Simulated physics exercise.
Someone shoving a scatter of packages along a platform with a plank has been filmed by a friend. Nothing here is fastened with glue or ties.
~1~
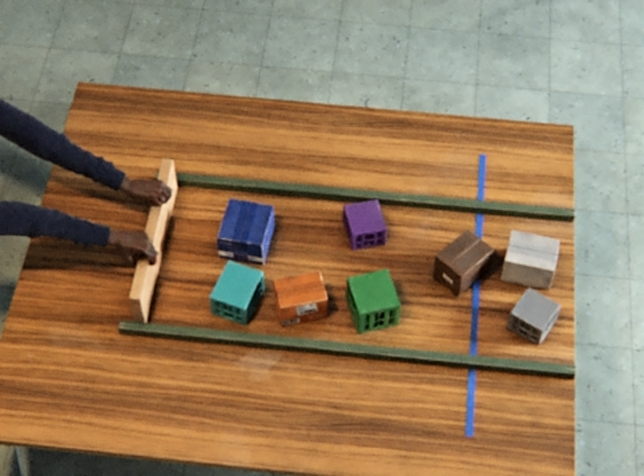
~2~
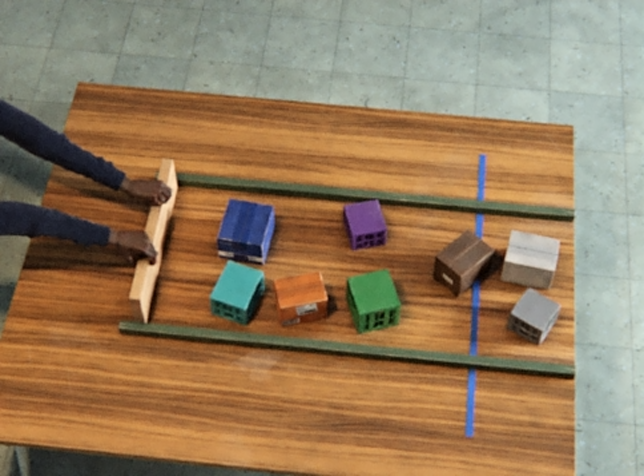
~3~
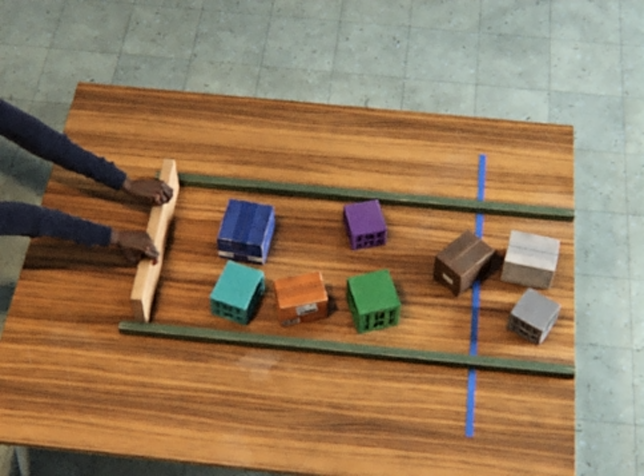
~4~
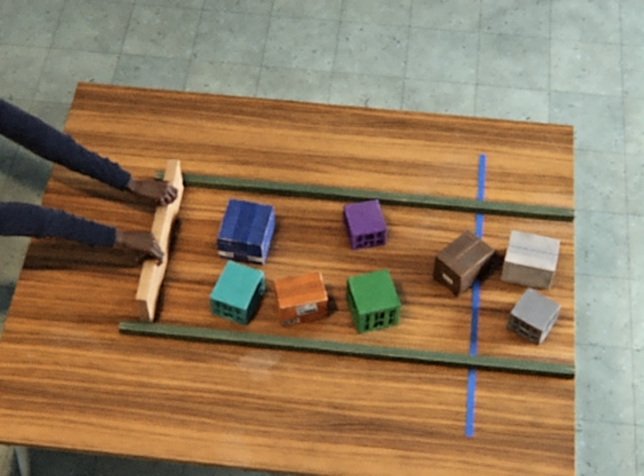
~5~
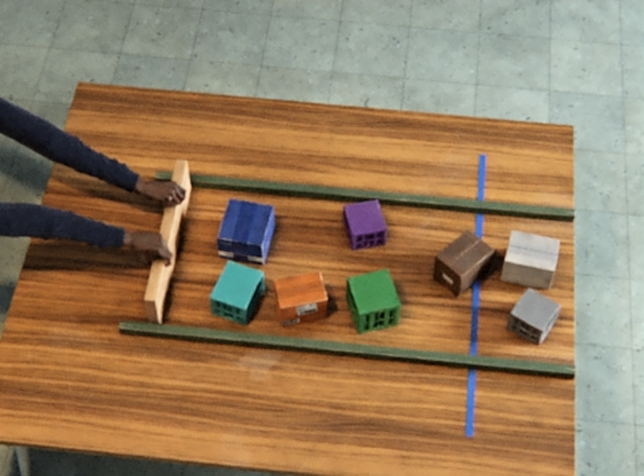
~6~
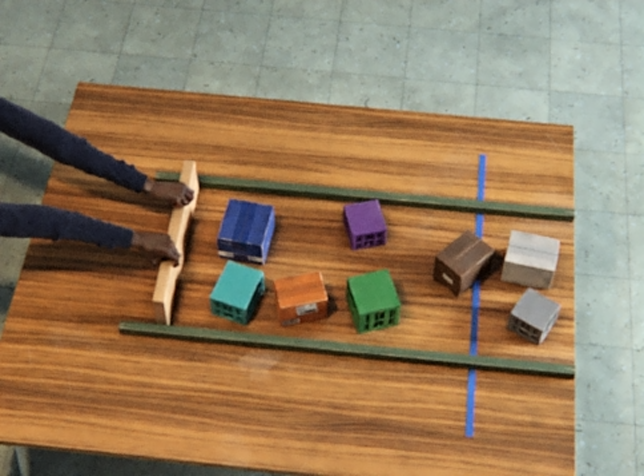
A wood-grained tabletop on a pale tiled floor is seen from a high, steady viewpoint, with two green rails running across it and a blue tape line near the right. Between the rails sit blue, teal, orange, purple and green boxes, then a brown one by the tape and white and grey ones beyond. At left, two dark-sleeved arms hold a plank still, then slide it slightly rightward, while the boxes stay put.
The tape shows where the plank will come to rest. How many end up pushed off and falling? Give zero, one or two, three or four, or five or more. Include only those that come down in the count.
Three or four fall.
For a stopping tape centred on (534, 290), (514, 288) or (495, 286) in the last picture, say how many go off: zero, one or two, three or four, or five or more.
Going through the places as listed, I'd say 5 or more, then 5 or more, then three to four.
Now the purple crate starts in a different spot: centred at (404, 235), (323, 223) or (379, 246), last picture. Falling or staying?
At the three spots, the purple crate keeps its place, keeps its place and keeps its place.
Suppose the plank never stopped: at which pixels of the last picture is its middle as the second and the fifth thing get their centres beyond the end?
About (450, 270), then (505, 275).
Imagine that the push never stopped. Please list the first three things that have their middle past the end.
Grey crate, white box, green crate.
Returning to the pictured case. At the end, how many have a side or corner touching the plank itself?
It touches 2.
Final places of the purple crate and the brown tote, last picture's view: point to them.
One ends up near (544, 243) and the other near (550, 288).
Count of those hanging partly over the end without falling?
I'd put it at 0.
Soon after, none off yet; grey crate at rest near (533, 317); white box at rest near (530, 260); brown tote at rest near (463, 263).
By the end, the number that fall off is three or four; fallen, green crate, white box and grey crate.
